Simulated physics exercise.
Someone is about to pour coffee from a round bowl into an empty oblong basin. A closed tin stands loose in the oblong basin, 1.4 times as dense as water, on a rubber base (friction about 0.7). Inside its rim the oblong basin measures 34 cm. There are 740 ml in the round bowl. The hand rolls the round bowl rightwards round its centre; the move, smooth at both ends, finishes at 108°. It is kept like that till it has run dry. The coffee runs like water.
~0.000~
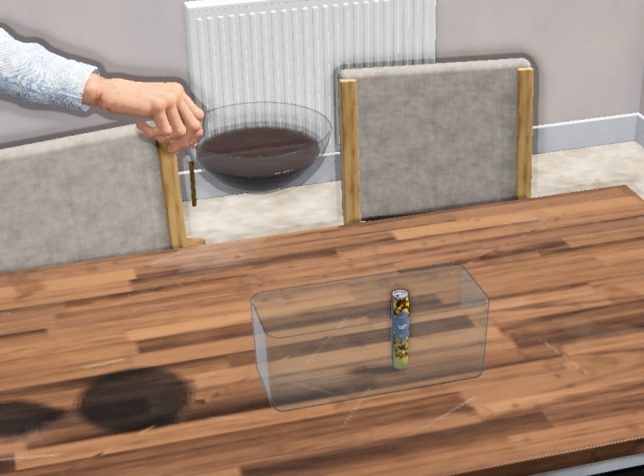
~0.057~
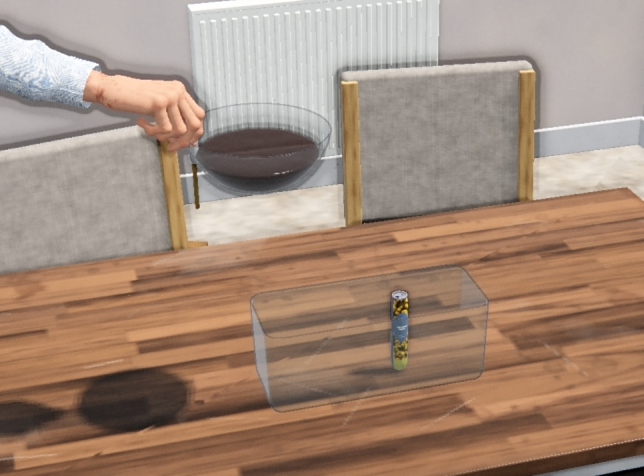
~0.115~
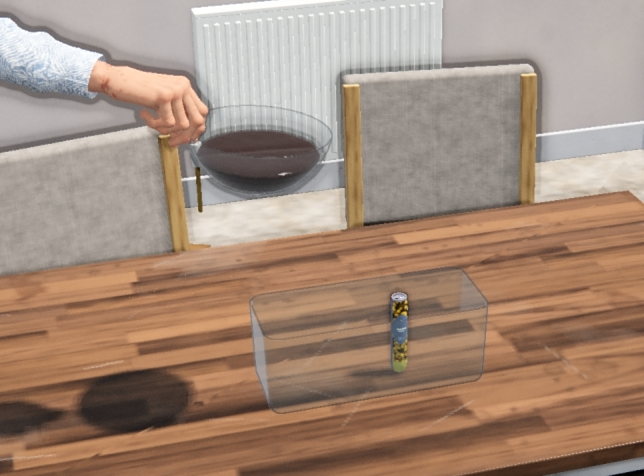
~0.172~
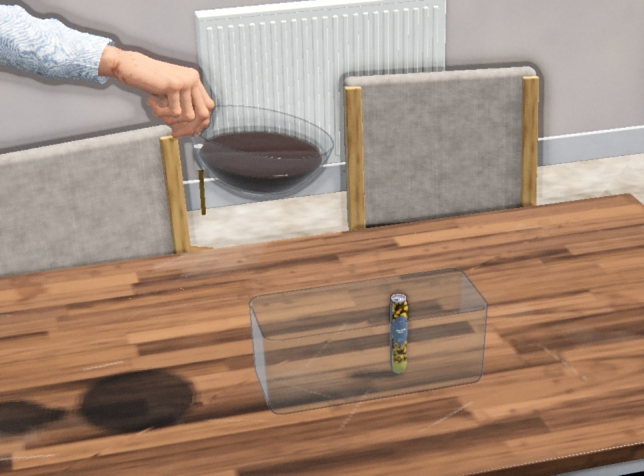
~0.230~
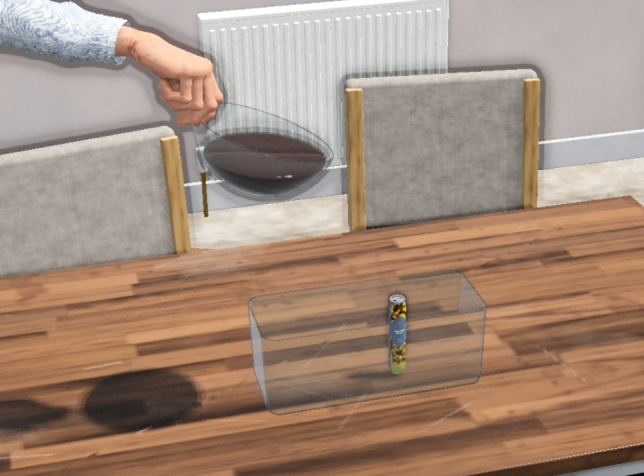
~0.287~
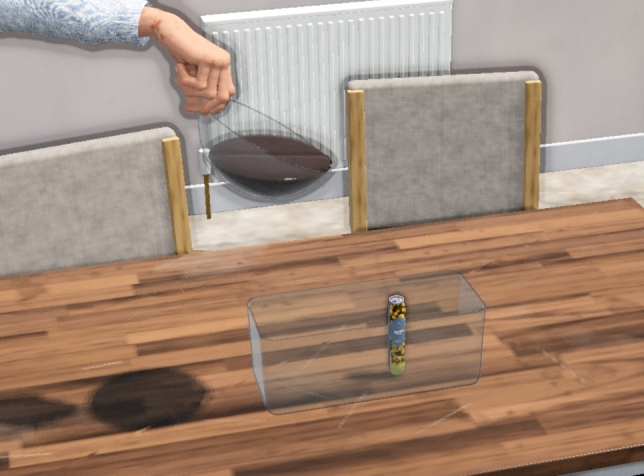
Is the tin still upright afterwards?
It topples.
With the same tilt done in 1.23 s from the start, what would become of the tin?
The tin keeps standing.
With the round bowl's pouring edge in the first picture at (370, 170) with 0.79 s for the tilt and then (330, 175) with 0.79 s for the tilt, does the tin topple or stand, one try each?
First it keeps standing; then it falls.
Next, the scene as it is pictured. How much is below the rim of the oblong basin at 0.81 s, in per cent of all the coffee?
Near 96 in a hundred.
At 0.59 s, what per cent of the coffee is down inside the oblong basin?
Some 26 per cent.
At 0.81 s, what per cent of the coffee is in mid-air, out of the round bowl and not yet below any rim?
Some 4 per cent.
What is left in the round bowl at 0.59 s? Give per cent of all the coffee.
Near 8 in a hundred.
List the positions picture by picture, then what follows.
In the first frame, it leans 0°; its right rim is at (328, 121); the coffee meets the walls at (195, 157) and (318, 141); the oblong basin's rim runs from (258, 318) to (476, 283); the tin's top is at (400, 297).
In the second frame, it leans 1°; its right rim is at (328, 124); the coffee meets the walls at (195, 157) and (317, 143).
In the third frame, it leans 6°; its right rim is at (329, 130); the coffee meets the walls at (196, 155) and (317, 147).
In the fourth frame, it leans 12°; its right rim is at (331, 139); the coffee meets the walls at (198, 153) and (320, 150).
In the fifth frame, it leans 21°; its right rim is at (330, 150); the coffee meets the walls at (202, 153) and (324, 152).
In the sixth frame, it leans 32°; its right rim is at (328, 163); the coffee meets the walls at (208, 156) and (329, 155); 1 per cent is over the edge.
After 0.59 s the tilt is 91° and 8 per cent is still to pour; the tin stands where it began.
After 0.81 s the tilt is 108° and 0 per cent is still to pour; the tin stands 1 cm from where it began.
After 1.04 s the tilt is 108° and 0 per cent is still to pour; the tin leans 13°.
After 1.29 s the tilt is 108° and 0 per cent is still to pour; the tin lies on its side.
In the end the tin lies on its side.
